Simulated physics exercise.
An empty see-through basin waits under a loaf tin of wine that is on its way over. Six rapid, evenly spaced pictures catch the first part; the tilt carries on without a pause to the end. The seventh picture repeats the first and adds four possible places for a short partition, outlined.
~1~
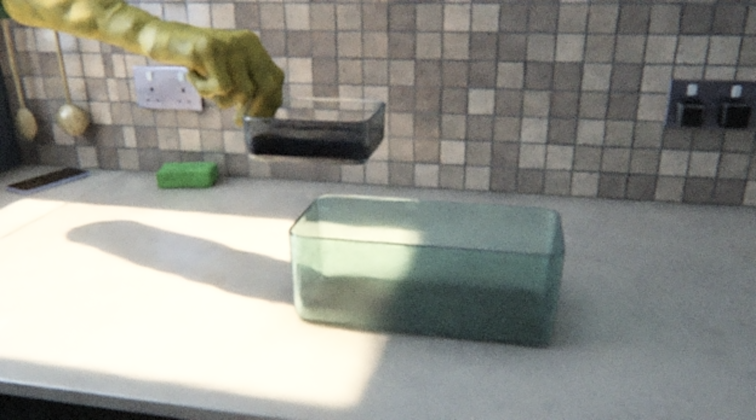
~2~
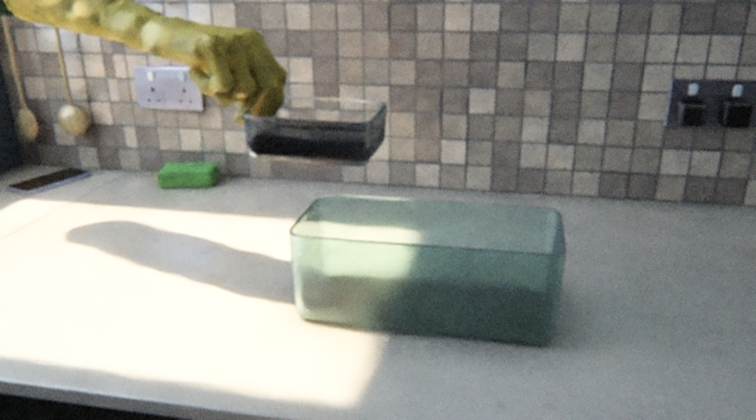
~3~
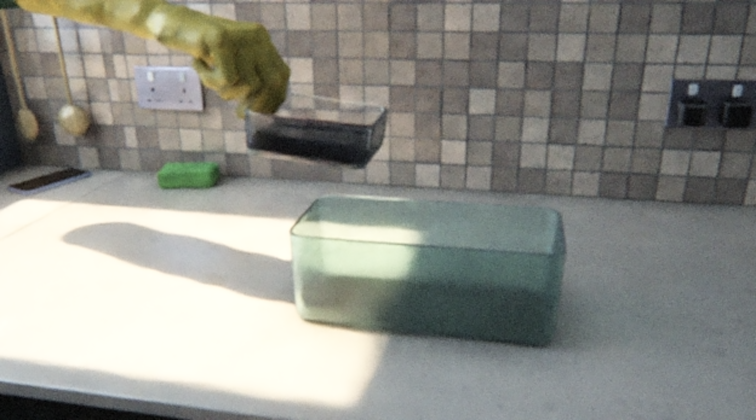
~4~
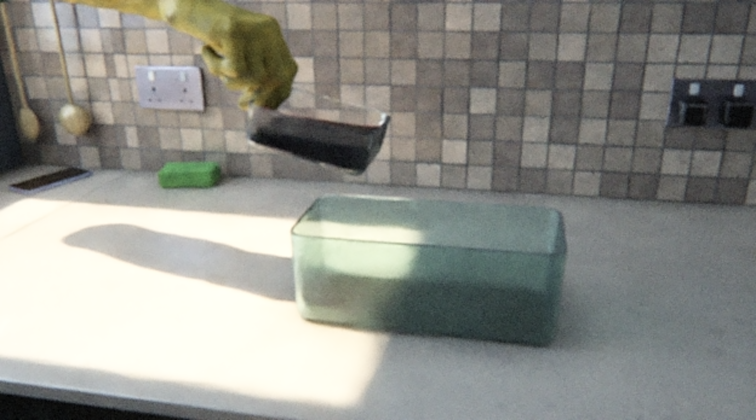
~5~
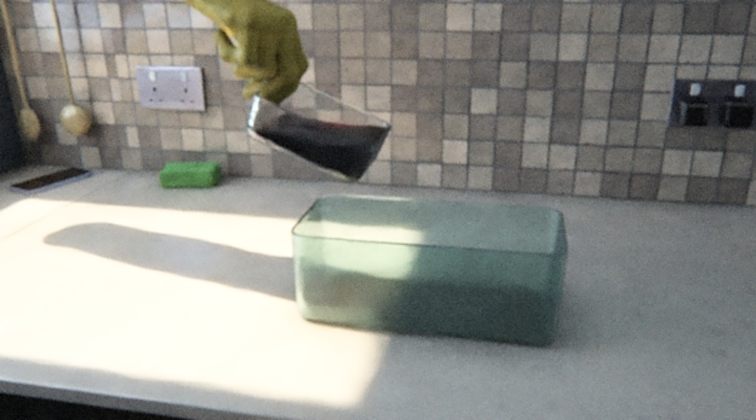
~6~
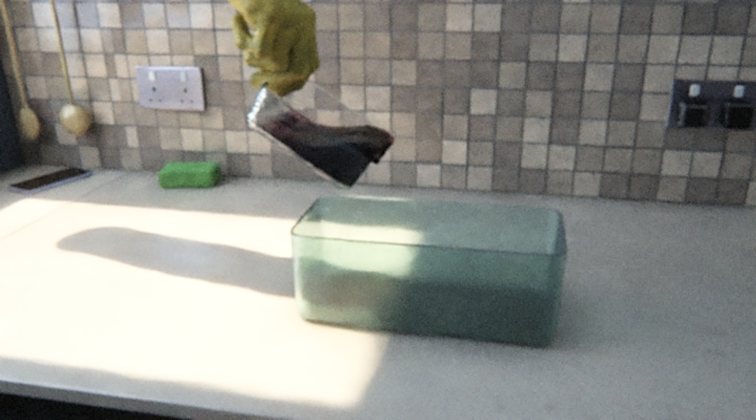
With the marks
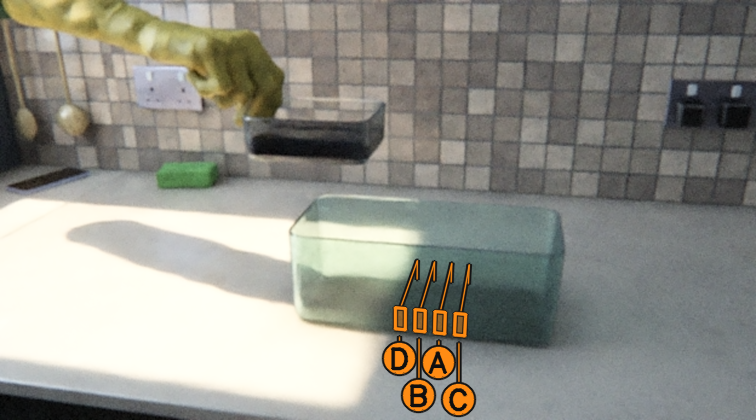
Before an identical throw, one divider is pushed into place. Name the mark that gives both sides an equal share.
Best: D.
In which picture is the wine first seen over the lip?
Picture 6.
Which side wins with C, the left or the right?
The left one.
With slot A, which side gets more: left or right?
The left one.
On the marked copy, A at (438, 341); B at (419, 339); C at (458, 343); D at (399, 336).
For slot A, about 93 % ends left of the wall and 6 % right of it.
For slot B, about 83 % ends left of the wall and 17 % right of it.
For slot C, about 92 % ends left of the wall and 7 % right of it.
For slot D, about 51 % ends left of the wall and 48 % right of it.
